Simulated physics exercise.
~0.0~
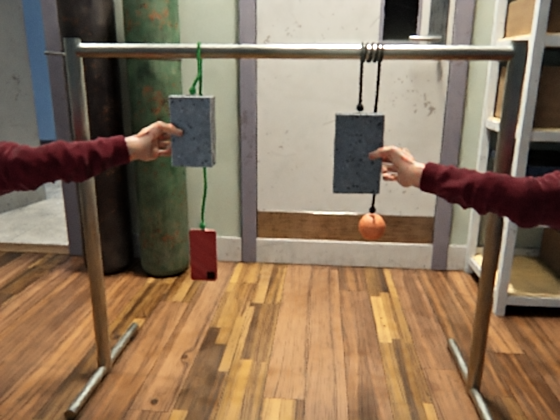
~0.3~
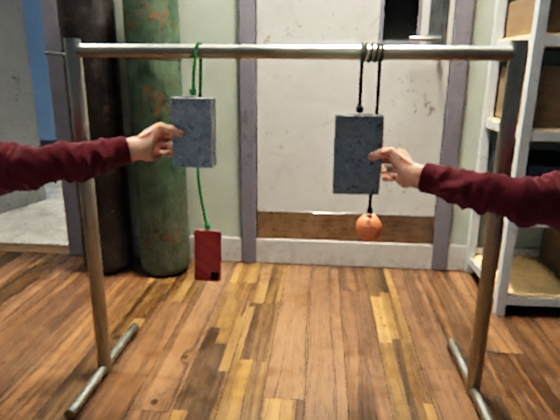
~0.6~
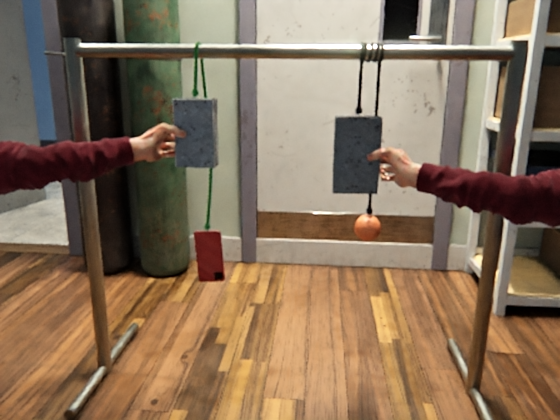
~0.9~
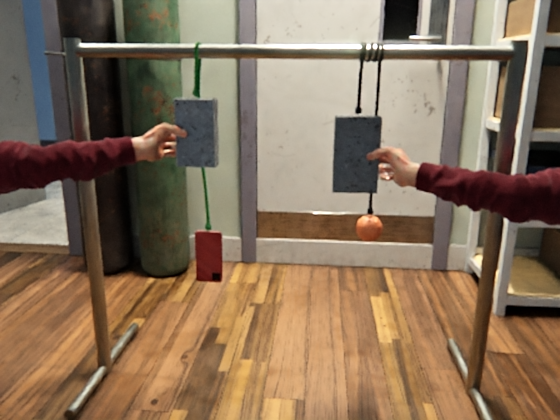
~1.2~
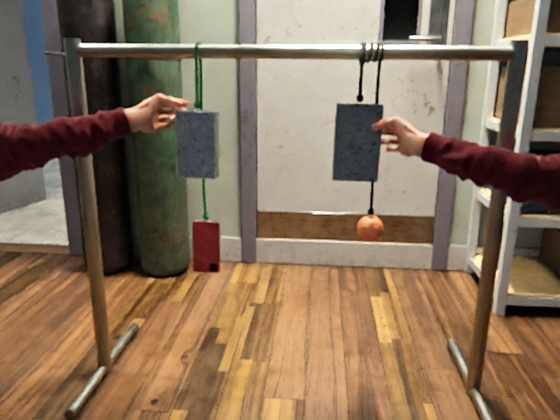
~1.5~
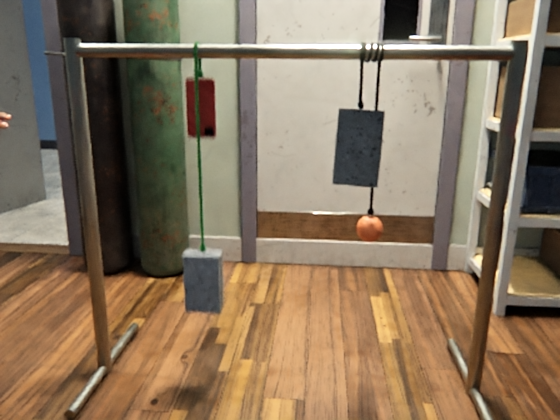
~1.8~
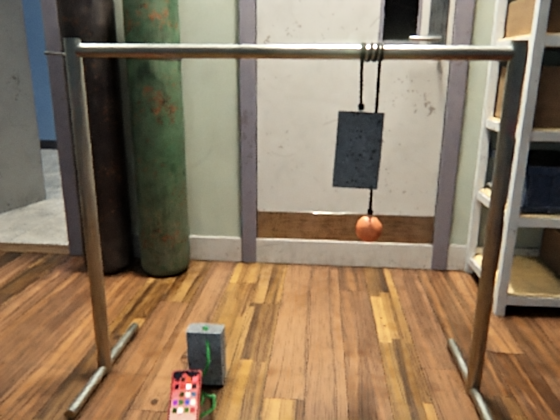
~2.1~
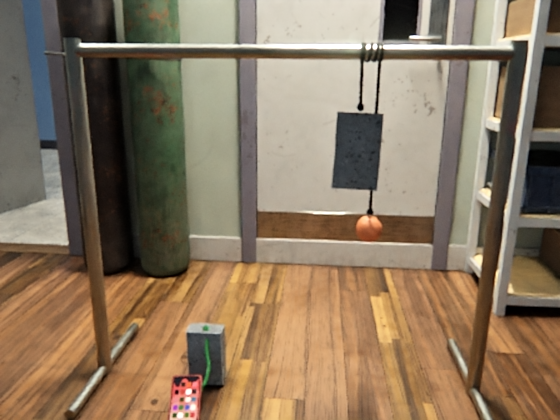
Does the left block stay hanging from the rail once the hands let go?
No, the left block runs down to the floor and its green cord comes off the rail. The right block stays hanging on its black cord.
